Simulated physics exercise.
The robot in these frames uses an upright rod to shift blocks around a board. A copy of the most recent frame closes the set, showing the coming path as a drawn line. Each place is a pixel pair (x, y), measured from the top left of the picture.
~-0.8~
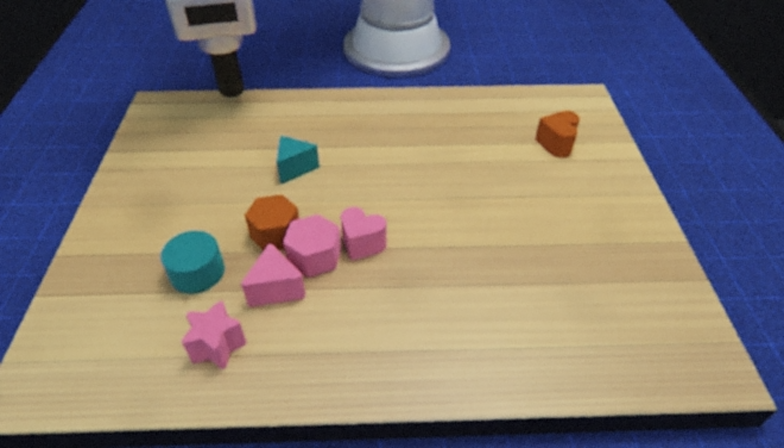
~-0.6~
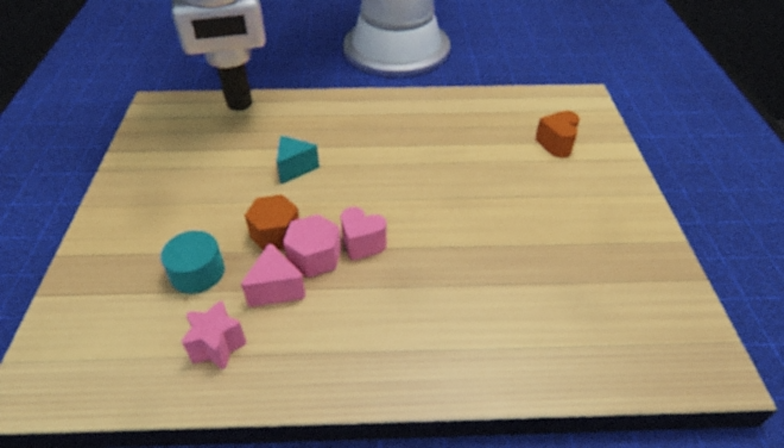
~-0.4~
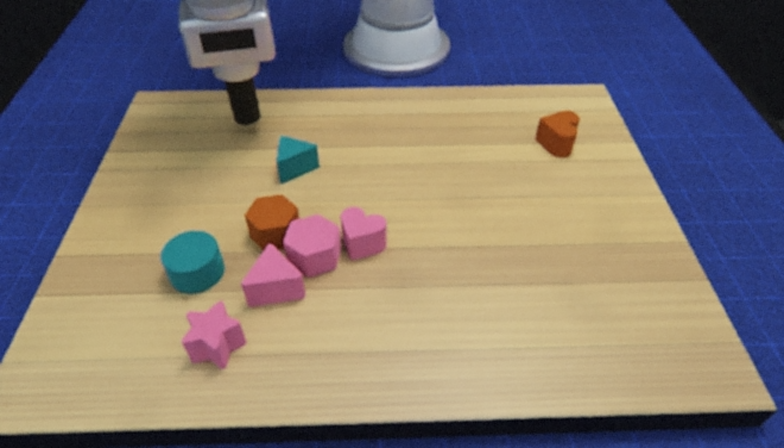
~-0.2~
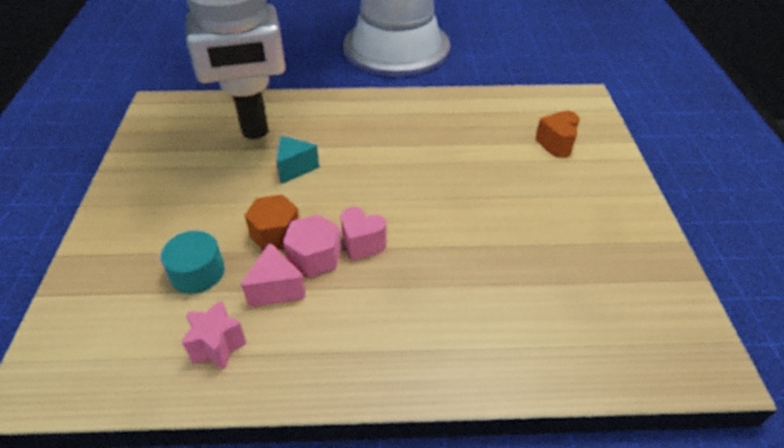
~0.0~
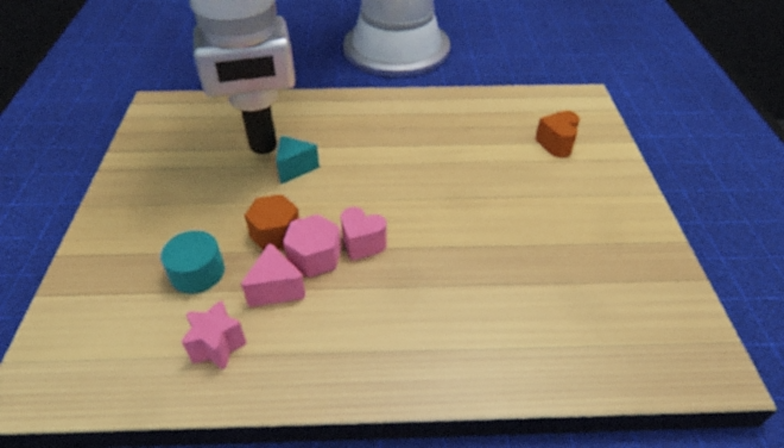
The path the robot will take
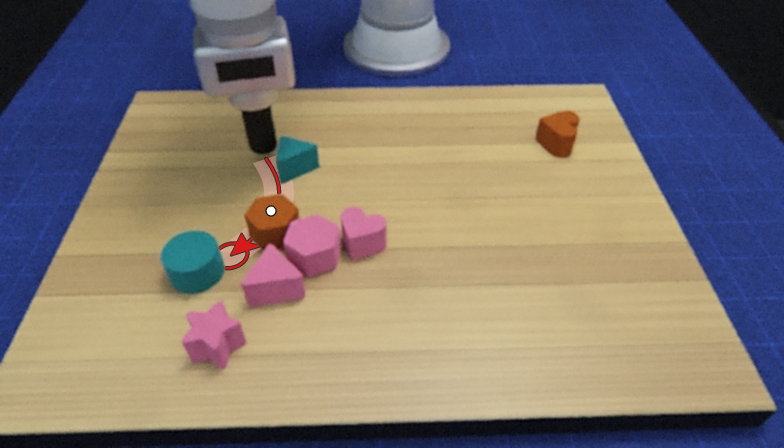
A robot's black upright rod hangs over the far left of a pale wooden board on blue cloth, seen from above by a still camera facing the robot's pale base. Turquoise, orange and pink blocks cluster left of centre, with an orange heart-shaped block alone at far right. The rod glides steadily nearer and slightly right, to the turquoise triangle's left side, while every block stays still.
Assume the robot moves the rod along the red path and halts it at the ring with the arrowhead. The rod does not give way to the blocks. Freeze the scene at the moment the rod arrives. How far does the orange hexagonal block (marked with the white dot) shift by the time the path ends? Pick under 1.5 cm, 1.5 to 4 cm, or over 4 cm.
Travels over 4 cm.
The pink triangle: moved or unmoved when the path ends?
From what I can tell, it won't keep its place.
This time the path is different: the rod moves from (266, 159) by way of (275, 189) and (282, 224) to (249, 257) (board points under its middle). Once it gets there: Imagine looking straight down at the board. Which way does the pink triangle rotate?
Anticlockwise, looking down.
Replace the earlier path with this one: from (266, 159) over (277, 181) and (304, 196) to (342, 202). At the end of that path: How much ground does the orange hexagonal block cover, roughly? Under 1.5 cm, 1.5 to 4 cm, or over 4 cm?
It moves only a bit, under 1.5 cm.
Path on the board, from (266, 159) by way of (279, 188) and (268, 222) to (231, 256); the dot is on the orange hexagonal block.
The first path, step by step. One third of the way, rod (277, 176); turquoise triangle (302, 151), turned 15° anticlockwise.
Two thirds of the way, rod (264, 211); orange hexagonal block (265, 229); turquoise triangle (302, 151), turned 15° anticlockwise; pink hexagonal block (314, 236).
At the end, rod (227, 243); turquoise round block (182, 254); pink star block in place; orange hexagonal block (259, 249), turned 50° anticlockwise; pink triangle (275, 285), turned 15° clockwise; turquoise triangle (302, 151), turned 15° anticlockwise; pink hexagonal block (314, 236).
